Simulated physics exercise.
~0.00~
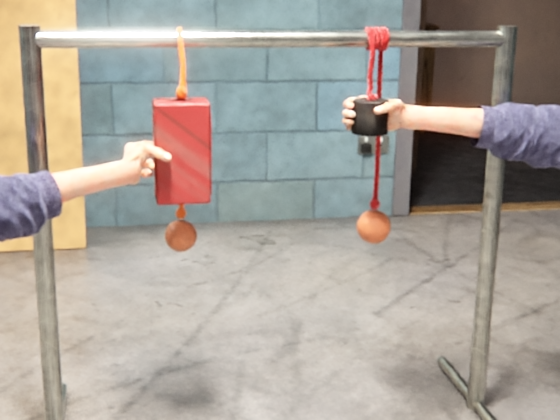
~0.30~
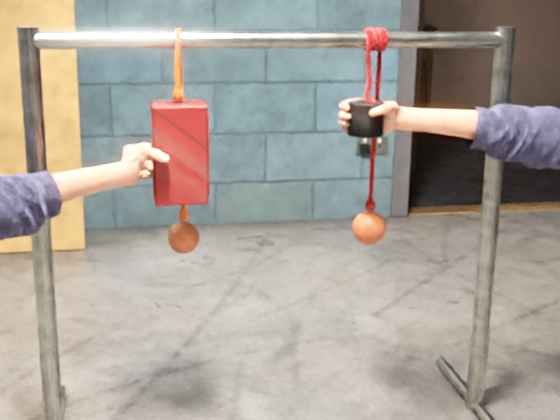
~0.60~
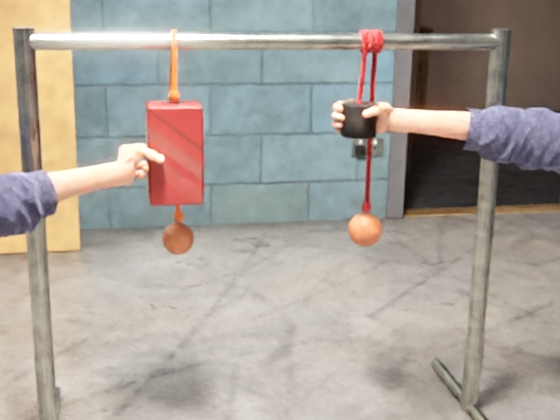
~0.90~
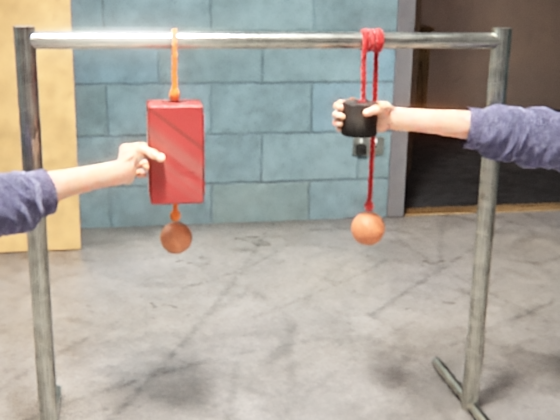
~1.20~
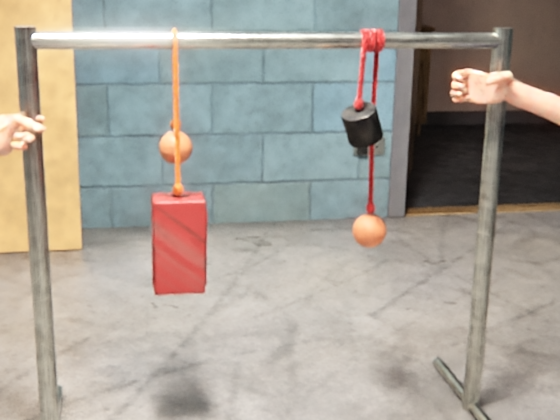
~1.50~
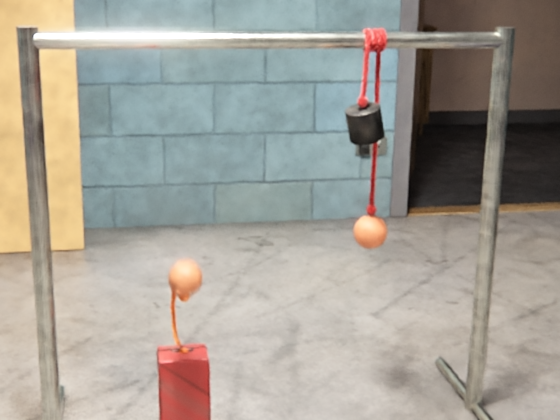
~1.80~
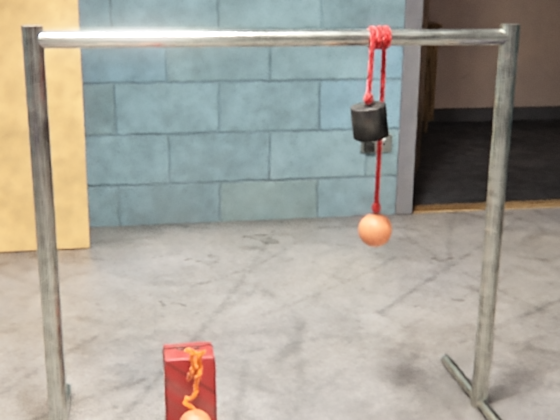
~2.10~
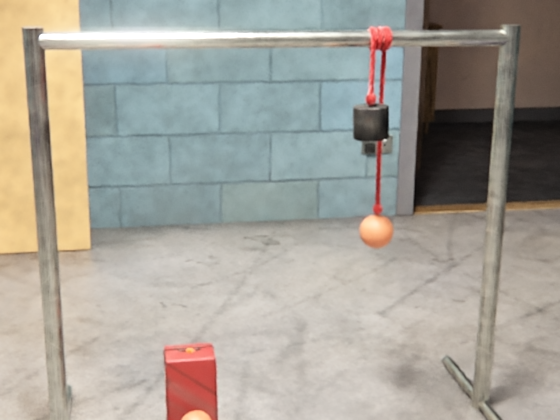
In this clip, two hands hold a red case and a black cylinder, each roped over a metal rail with an orange ball below. The hands let go, and the case drops to the floor, pulling its rope and ball over the rail, while the cylinder stays hanging.
